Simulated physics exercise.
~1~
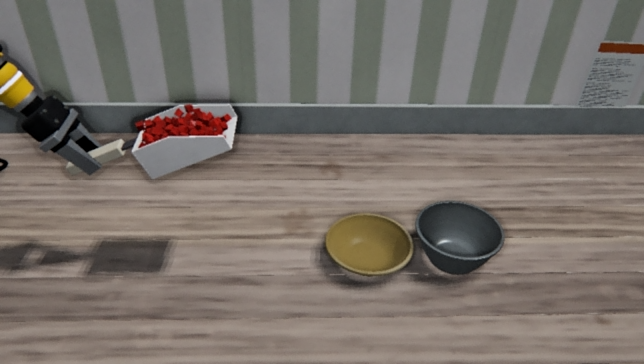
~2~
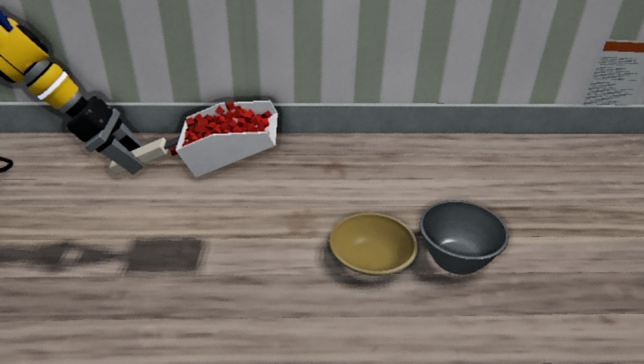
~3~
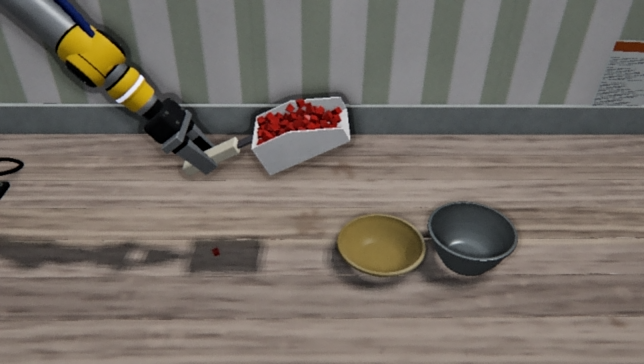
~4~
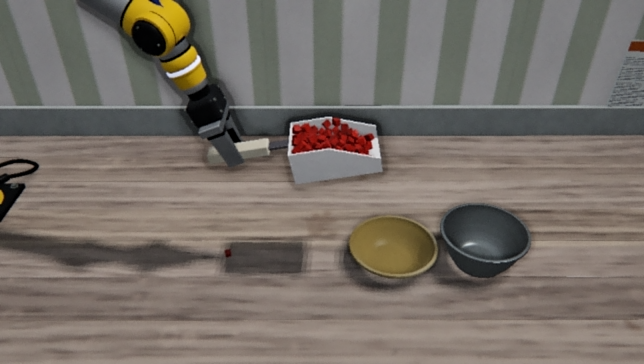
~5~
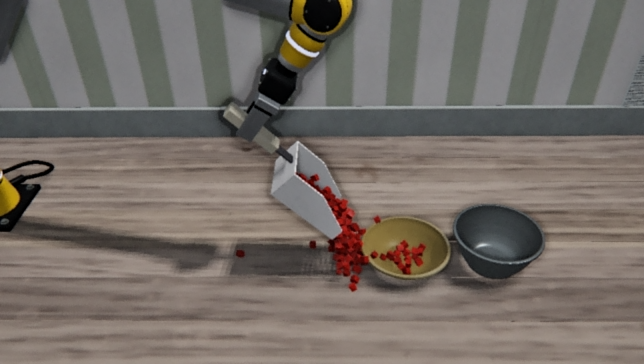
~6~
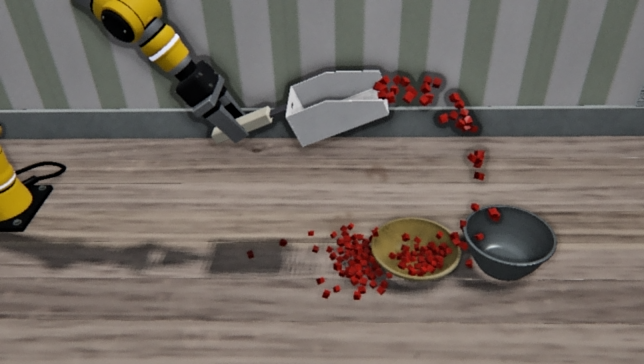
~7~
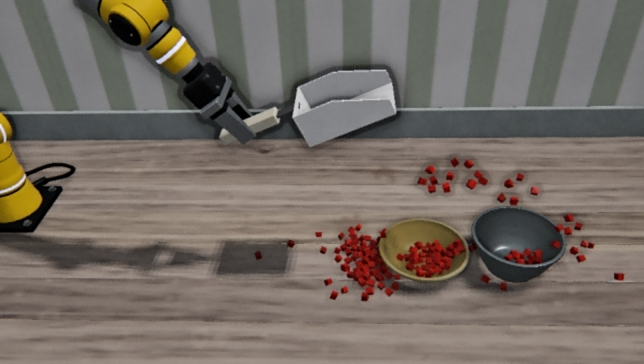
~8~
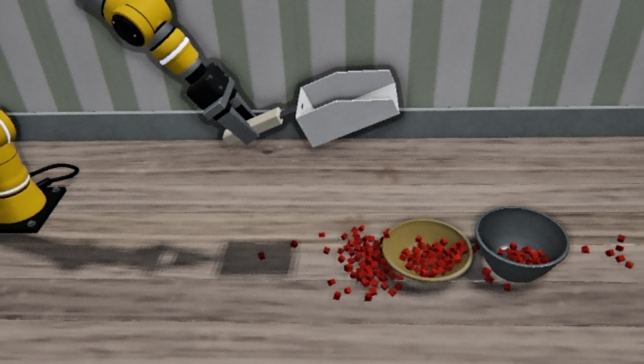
On a wooden table against a striped wall, a yellow and black robot arm carried a scoop of red cubes rightward and tipped it, spilling many beside the yellowish bowl, then flung the rest upward, leaving cubes in both bowls and many scattered around.
